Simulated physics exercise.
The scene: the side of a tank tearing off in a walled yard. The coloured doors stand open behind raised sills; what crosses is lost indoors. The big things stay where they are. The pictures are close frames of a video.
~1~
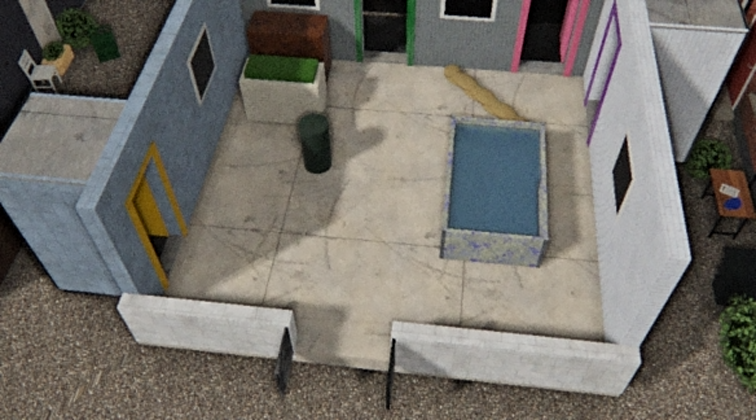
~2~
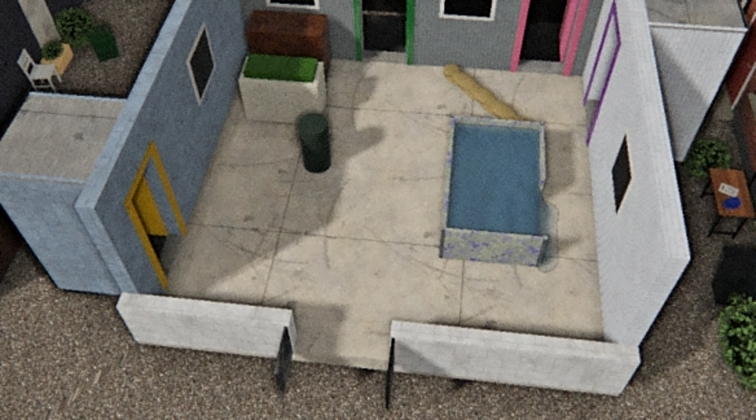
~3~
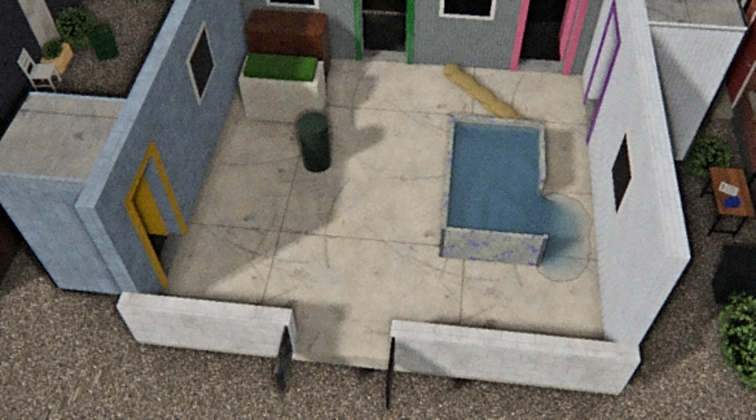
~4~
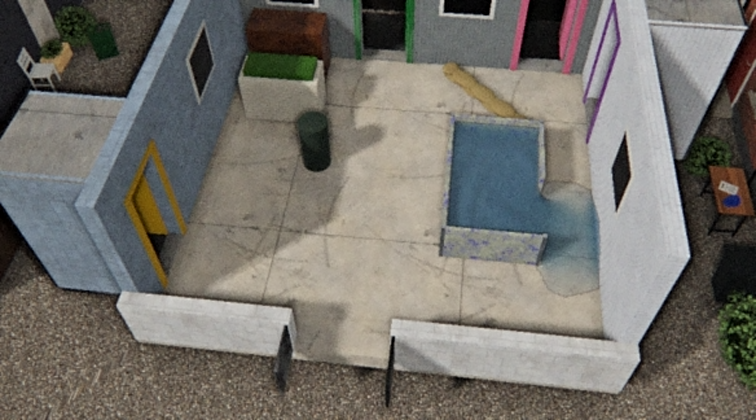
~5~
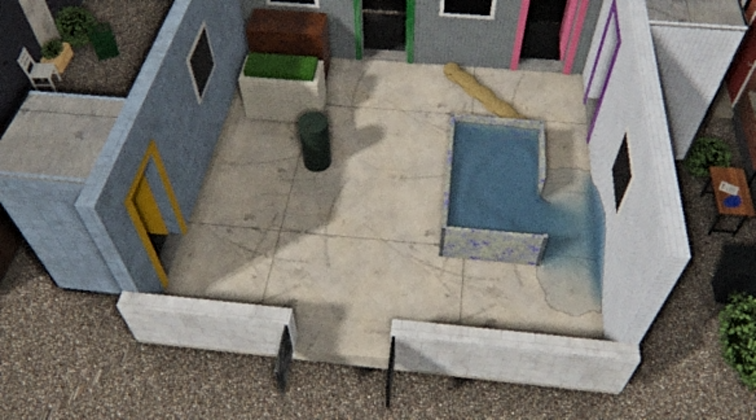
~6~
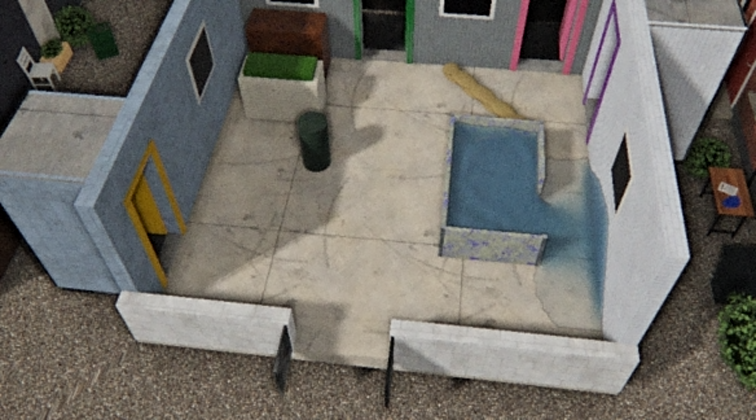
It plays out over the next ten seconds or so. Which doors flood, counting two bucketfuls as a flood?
In the end: The pink door floods; the yellow door floods; the green door holds within the limit; the purple door holds within the limit.
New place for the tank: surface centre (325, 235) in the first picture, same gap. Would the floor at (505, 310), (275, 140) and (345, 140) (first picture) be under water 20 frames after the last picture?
In that order: Flooded, dry, free of water.
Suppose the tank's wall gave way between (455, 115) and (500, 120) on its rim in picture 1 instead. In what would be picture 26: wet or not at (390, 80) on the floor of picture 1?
Verdict: Under water.
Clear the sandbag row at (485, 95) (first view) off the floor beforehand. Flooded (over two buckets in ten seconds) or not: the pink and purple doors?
Then: Pink door goes over; purple door is under.
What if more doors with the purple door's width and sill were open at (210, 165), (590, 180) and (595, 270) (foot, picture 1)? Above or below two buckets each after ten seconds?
One after the other: Keeps below it, takes less, lets more in.
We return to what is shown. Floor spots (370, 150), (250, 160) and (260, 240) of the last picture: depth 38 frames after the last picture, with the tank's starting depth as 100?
About 2, 4 and 4 per cent.
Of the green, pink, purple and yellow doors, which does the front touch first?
The one in purple.
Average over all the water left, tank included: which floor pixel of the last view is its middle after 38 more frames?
Close to (444, 197).
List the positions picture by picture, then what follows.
In the first picture, the open tank at (496, 177) is whole and still.
In the second picture, the front is at (548, 205), out from the gap at (537, 224).
In the third picture, the front is at (577, 206), out from the gap at (537, 225).
In the fourth picture, water pours out at (536, 225) and has run to (590, 195).
In the fifth picture, the front is at (589, 177), out from the gap at (537, 226).
In the sixth picture, the front is at (587, 162), out from the gap at (536, 226).
A moment on, water covers 15 % of the floor; the pink door not reached, the yellow door not reached, the green door not reached, the purple door wet at the sill, nothing in.
Next, water covers 25 % of the floor; the pink door under two buckets in, the yellow door not reached, the green door not reached, the purple door wet at the sill, nothing in.
Then, water covers 50 % of the floor; the pink door over two buckets in, the yellow door not reached, the green door wet at the sill, nothing in, the purple door wet at the sill, nothing in.
Later, water covers 70 % of the floor; the pink door far over two buckets in, the yellow door over two buckets in, the green door wet at the sill, nothing in, the purple door wet at the sill, nothing in.
In the end, water covers 90 % of the floor; the pink door far over two buckets in, the yellow door over two buckets in, the green door wet at the sill, nothing in, the purple door wet at the sill, nothing in.
